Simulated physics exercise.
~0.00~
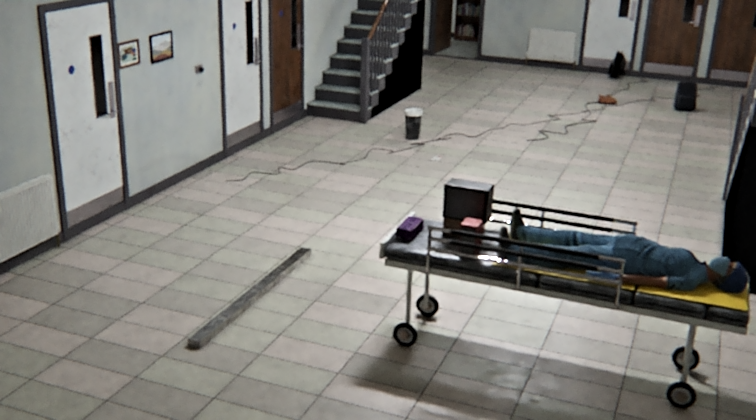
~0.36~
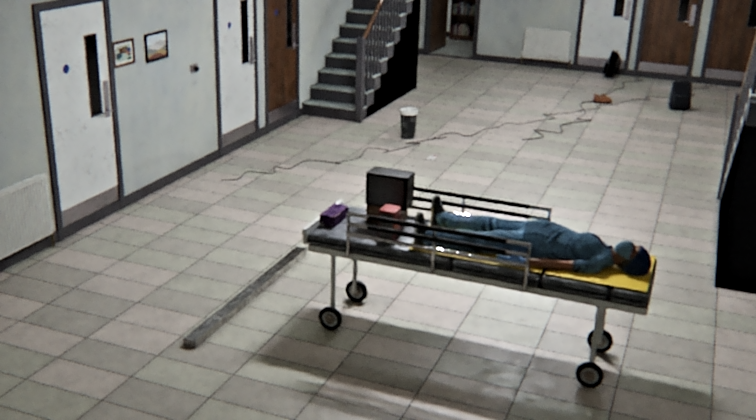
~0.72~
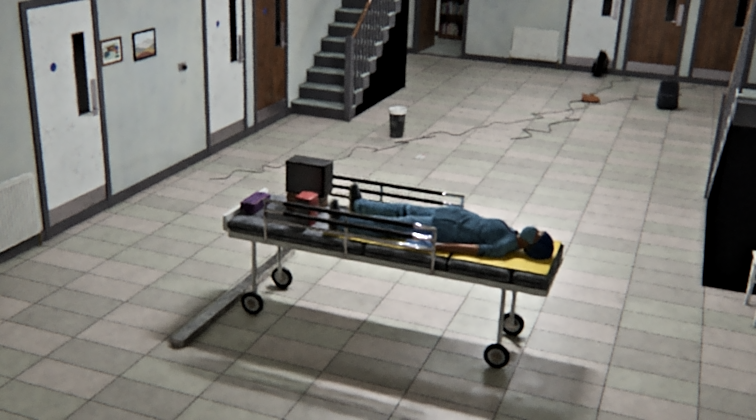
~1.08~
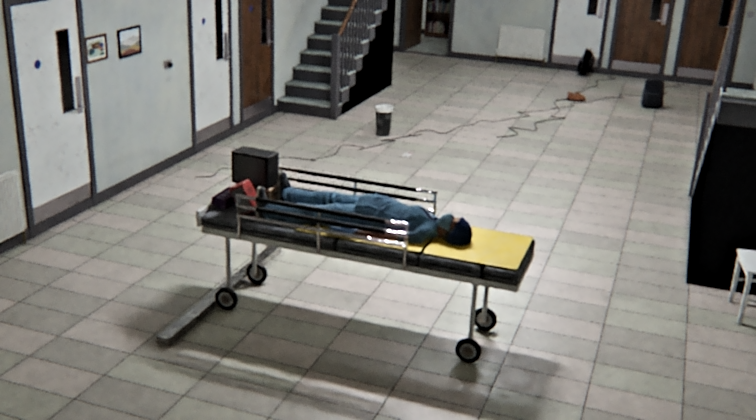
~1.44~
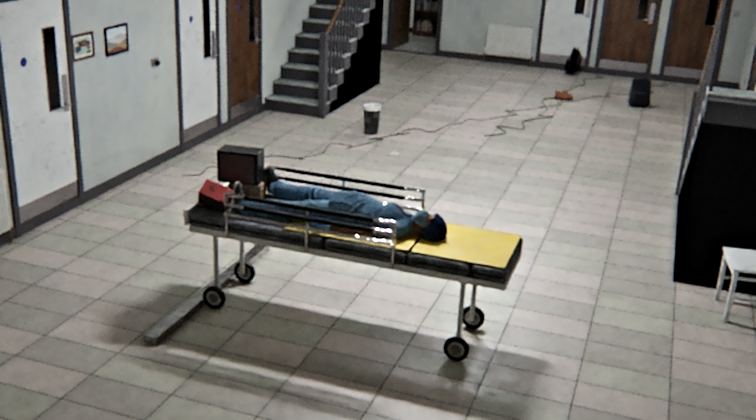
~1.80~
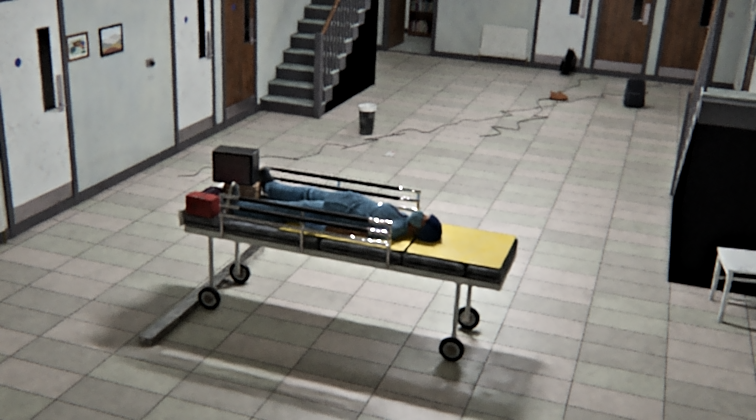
Hospital hall with a trolley rolling left to a floor sill and stopping, sleeper sliding footward, red box tipping, all staying aboard.
